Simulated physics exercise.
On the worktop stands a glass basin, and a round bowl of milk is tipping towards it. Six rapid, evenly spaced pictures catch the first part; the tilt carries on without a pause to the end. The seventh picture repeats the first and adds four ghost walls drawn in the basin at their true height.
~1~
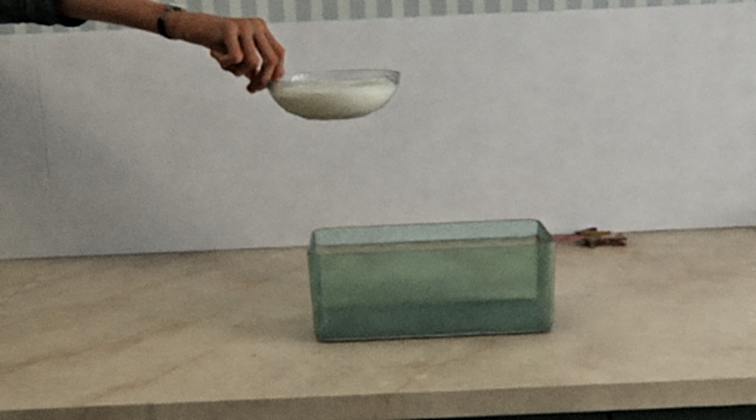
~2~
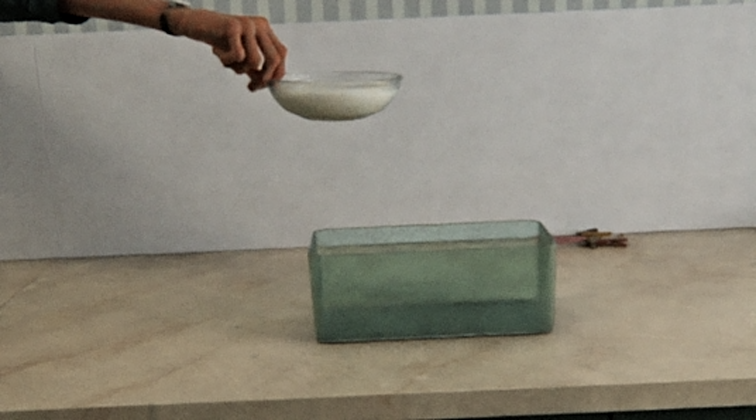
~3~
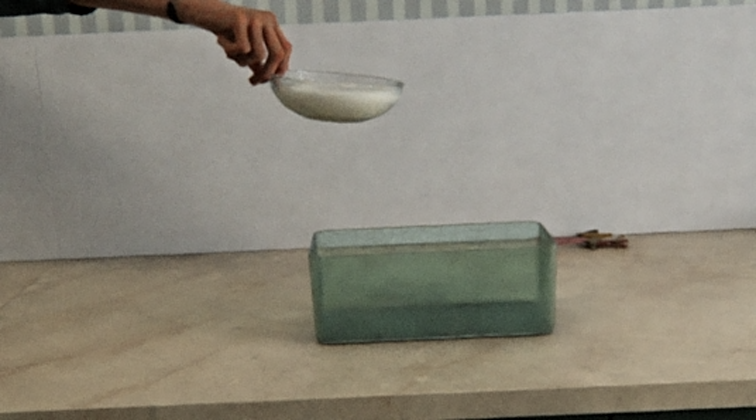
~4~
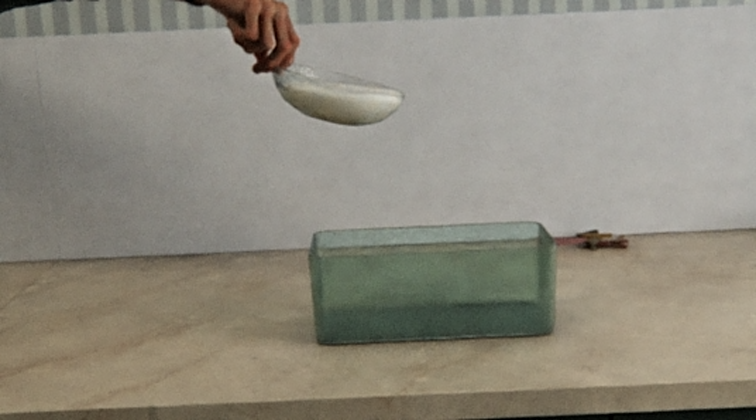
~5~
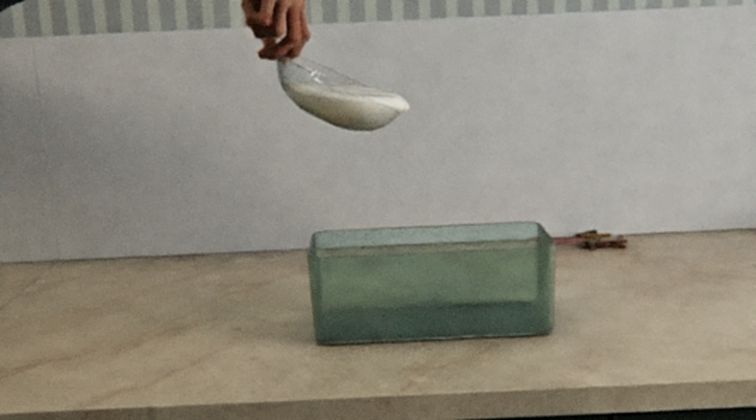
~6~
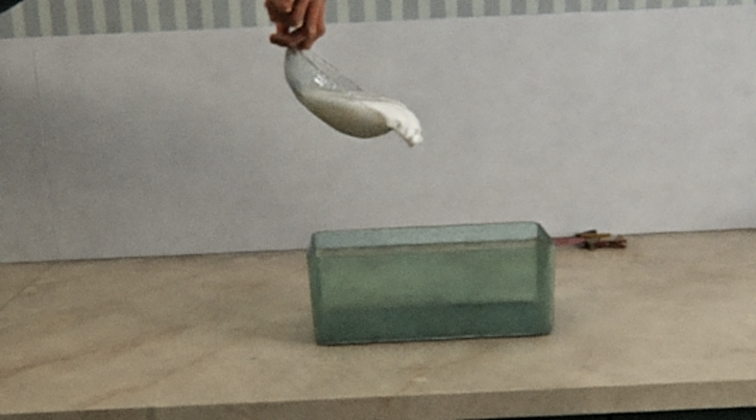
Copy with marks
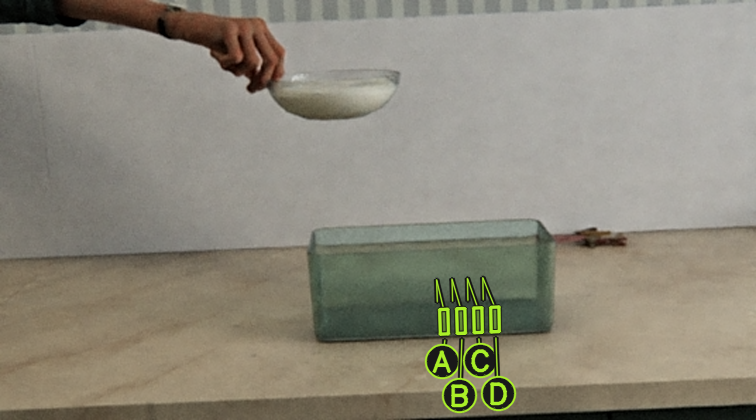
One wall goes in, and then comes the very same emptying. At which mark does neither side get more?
Use place B.
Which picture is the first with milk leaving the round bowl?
In picture 5.
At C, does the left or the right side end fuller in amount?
The left side.
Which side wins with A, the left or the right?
More ends on the right.
In lime, A at (444, 339); B at (461, 339); C at (478, 338); D at (495, 337).
With A, about 33 % ends left of the wall and 65 % right of it.
With B, about 51 % ends left of the wall and 46 % right of it; 3 % is lost outside.
With C, about 71 % ends left of the wall and 24 % right of it; 5 % is lost outside.
With D, about 83 % ends left of the wall and 13 % right of it; 3 % is lost outside.
